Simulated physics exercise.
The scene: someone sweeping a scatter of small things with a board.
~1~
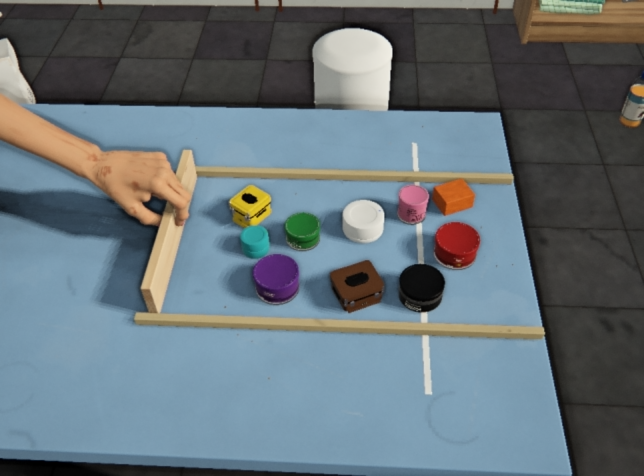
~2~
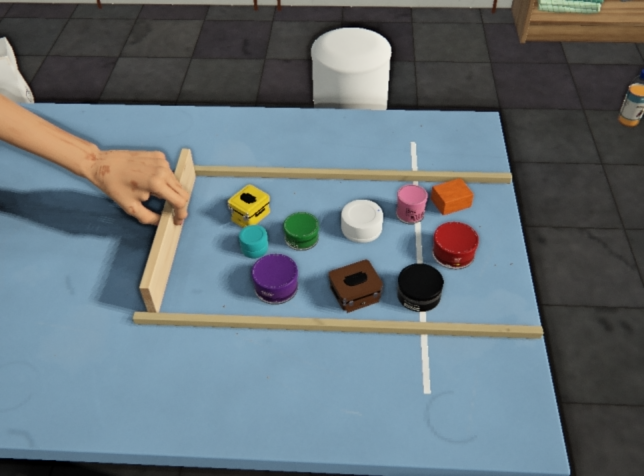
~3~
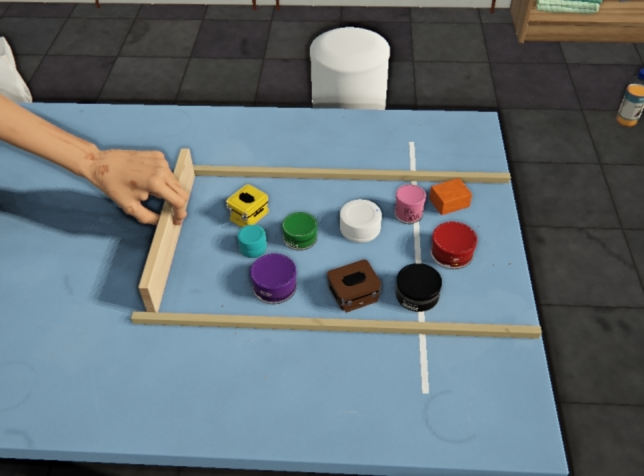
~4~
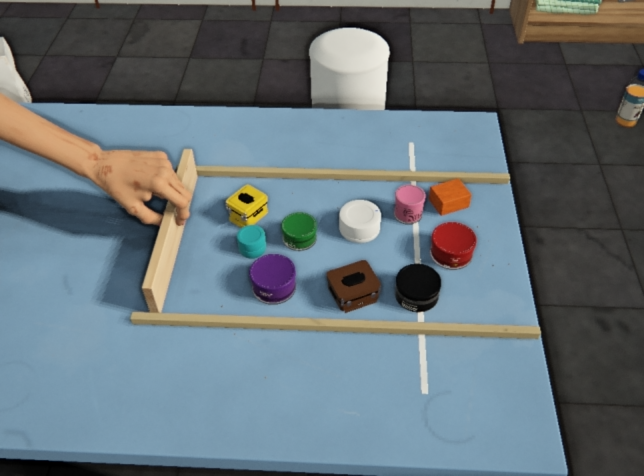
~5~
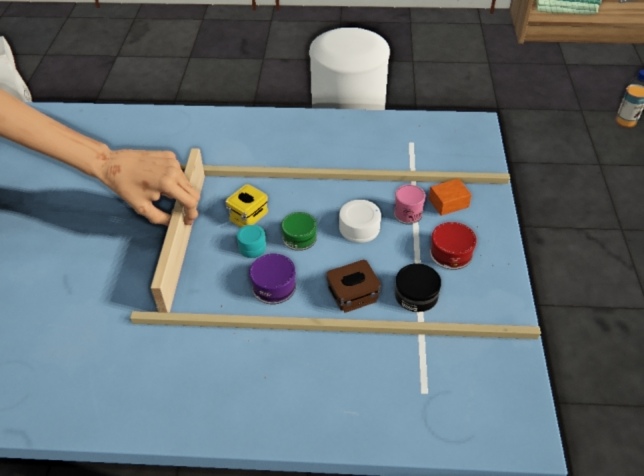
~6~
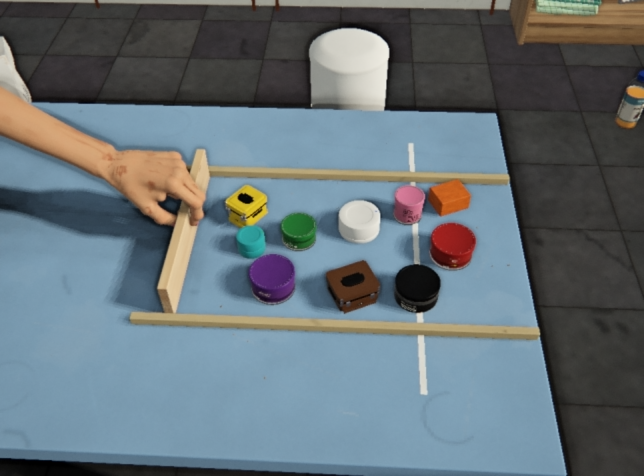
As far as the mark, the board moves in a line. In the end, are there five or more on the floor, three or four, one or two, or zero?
There are zero on the floor.
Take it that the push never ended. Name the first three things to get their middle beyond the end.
Order, earliest first: Black tub, orange block, brown case.
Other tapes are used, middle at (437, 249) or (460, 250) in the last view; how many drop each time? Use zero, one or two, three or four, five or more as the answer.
Just one or two; 1 or 2.
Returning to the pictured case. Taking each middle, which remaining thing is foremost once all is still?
It's the black tub.
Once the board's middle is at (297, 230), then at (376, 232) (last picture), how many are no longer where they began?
6 at one spot and 9 at the other.
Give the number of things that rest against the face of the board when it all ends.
4 end up touching it.
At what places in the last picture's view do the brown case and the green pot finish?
First (485, 301), then (434, 234).
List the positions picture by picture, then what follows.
The first picture shows orange block (453, 197); red tin (456, 246); black tub (421, 288); board (172, 226); tape (420, 248).
The second picture shows red tin (455, 245); yellow case (250, 207).
The third picture shows black tub (418, 287); white lid (360, 221).
The fourth picture shows orange block (450, 197); pink pot (409, 205).
The fifth picture shows red tin (453, 246); purple tin (273, 279).
The sixth picture shows orange block (449, 198); red tin (452, 246); black tub (417, 289); board (187, 226); tape (416, 248).
Soon after, none off yet; orange block at rest near (449, 198); red tin at rest near (452, 246); black tub at rest near (417, 289).
Then, none off yet; orange block moving near (452, 197); red tin at rest near (452, 246); black tub moved about its own width near (457, 297).
At rest, the number that fall off is zero.
